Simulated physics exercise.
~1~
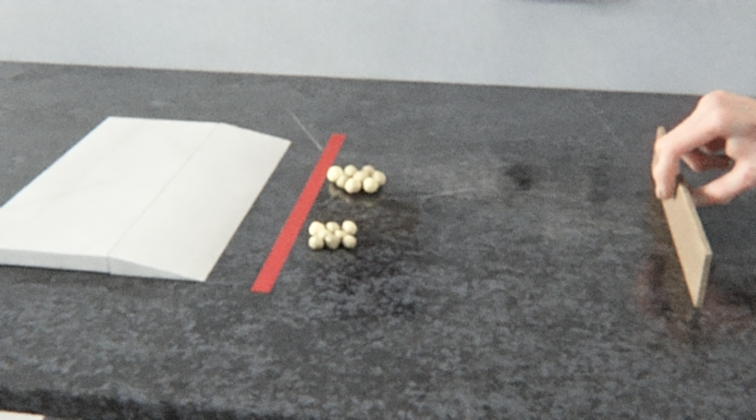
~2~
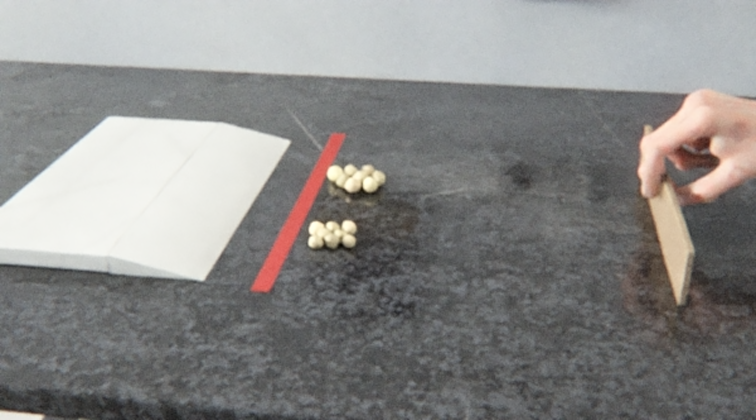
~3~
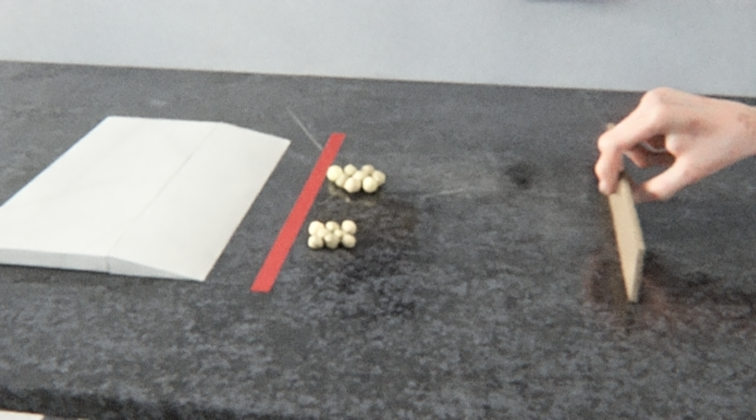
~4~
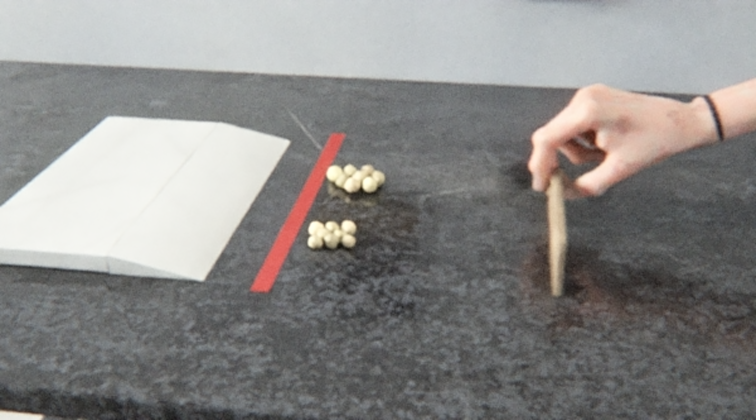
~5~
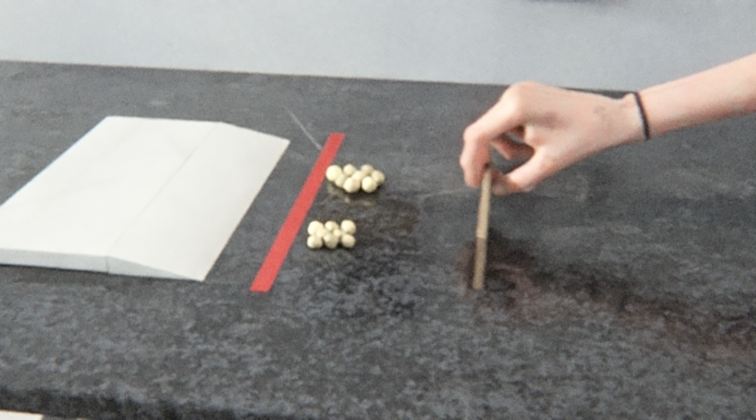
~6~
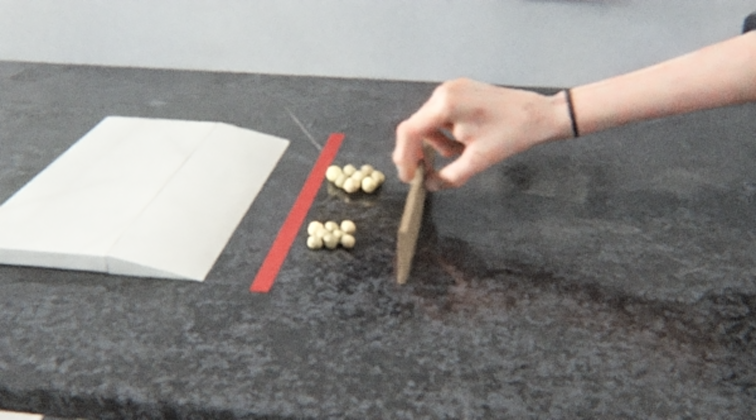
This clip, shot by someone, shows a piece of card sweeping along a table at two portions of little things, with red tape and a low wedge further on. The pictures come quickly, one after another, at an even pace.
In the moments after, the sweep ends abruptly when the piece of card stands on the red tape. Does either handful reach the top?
The front handful gets at least some up and the back handful gets at least some up.
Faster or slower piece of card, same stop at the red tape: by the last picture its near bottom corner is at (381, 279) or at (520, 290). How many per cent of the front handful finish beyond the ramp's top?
That works out to 100 % the first time and 0 % the other time.
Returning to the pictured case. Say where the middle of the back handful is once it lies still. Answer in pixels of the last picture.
Its centre settles around (124, 164).
Then, 0.07 s on from there, piece of card still moving, near (341, 159); front handful the whole lot short of the ramp; back handful the whole lot short of the ramp.
Then, 0.16 s on from there, piece of card stopped at the red tape; front handful the whole lot on the ramp; back handful the bulk on the ramp, a little short of the ramp.
Then, 0.44 s on from there, piece of card stopped at the red tape; front handful the whole lot past the top; back handful the bulk past the top, near a quarter on the ramp.
In the end, piece of card stopped at the red tape; front handful the whole lot past the top; back handful the bulk past the top, near a quarter short of the ramp.
